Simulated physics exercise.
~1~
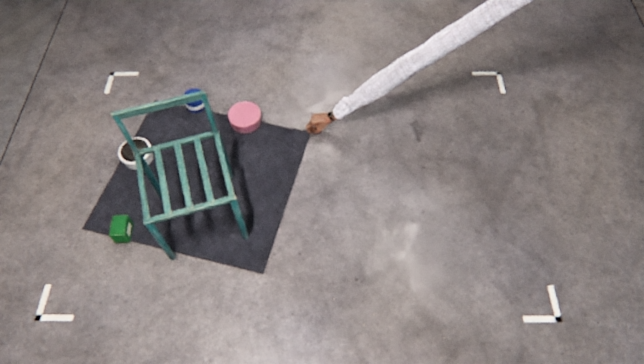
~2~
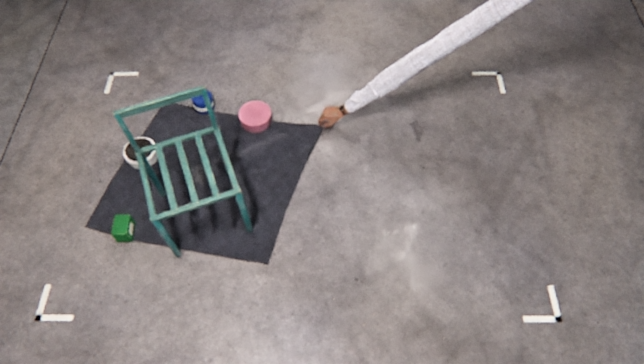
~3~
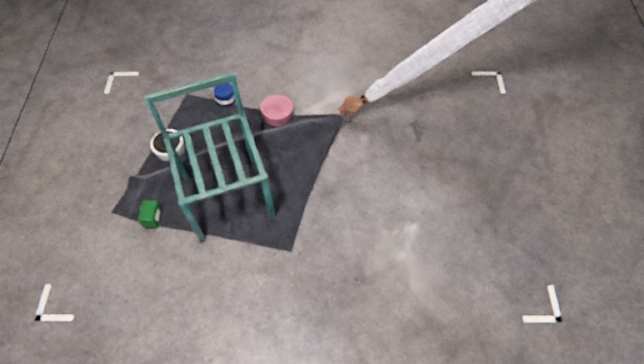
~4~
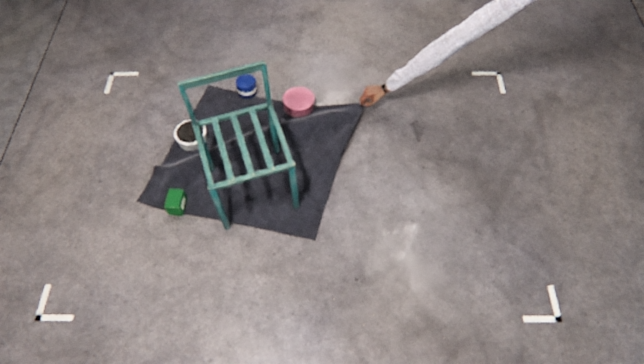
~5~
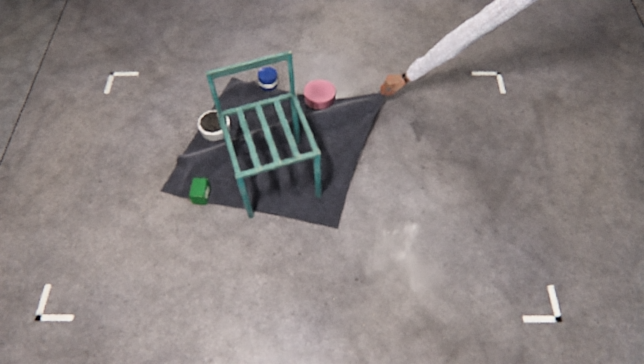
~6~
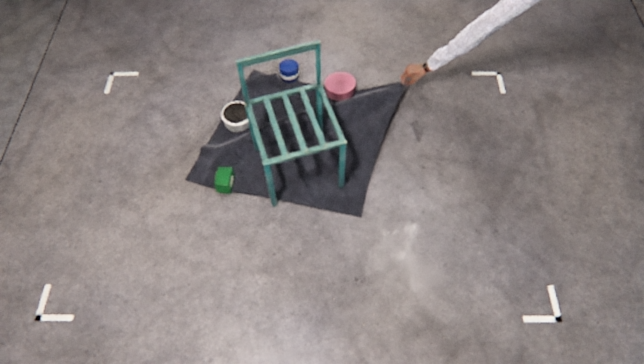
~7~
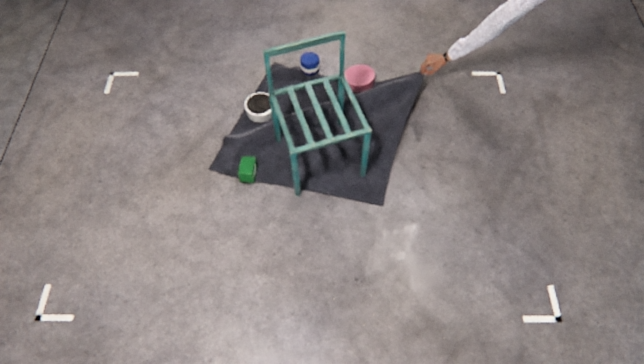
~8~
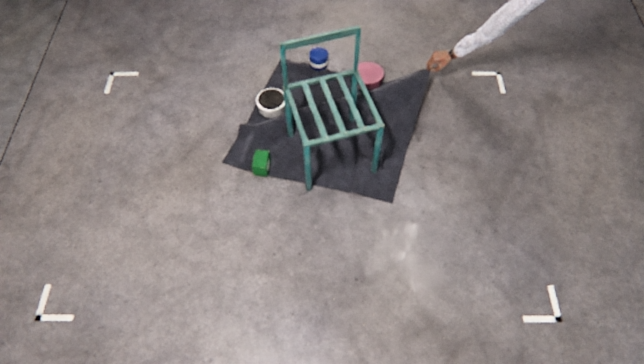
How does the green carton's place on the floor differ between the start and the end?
At the start the green carton is over on the left side, below the middle of the view. By the end it is well to the right and higher up, a little left of centre.
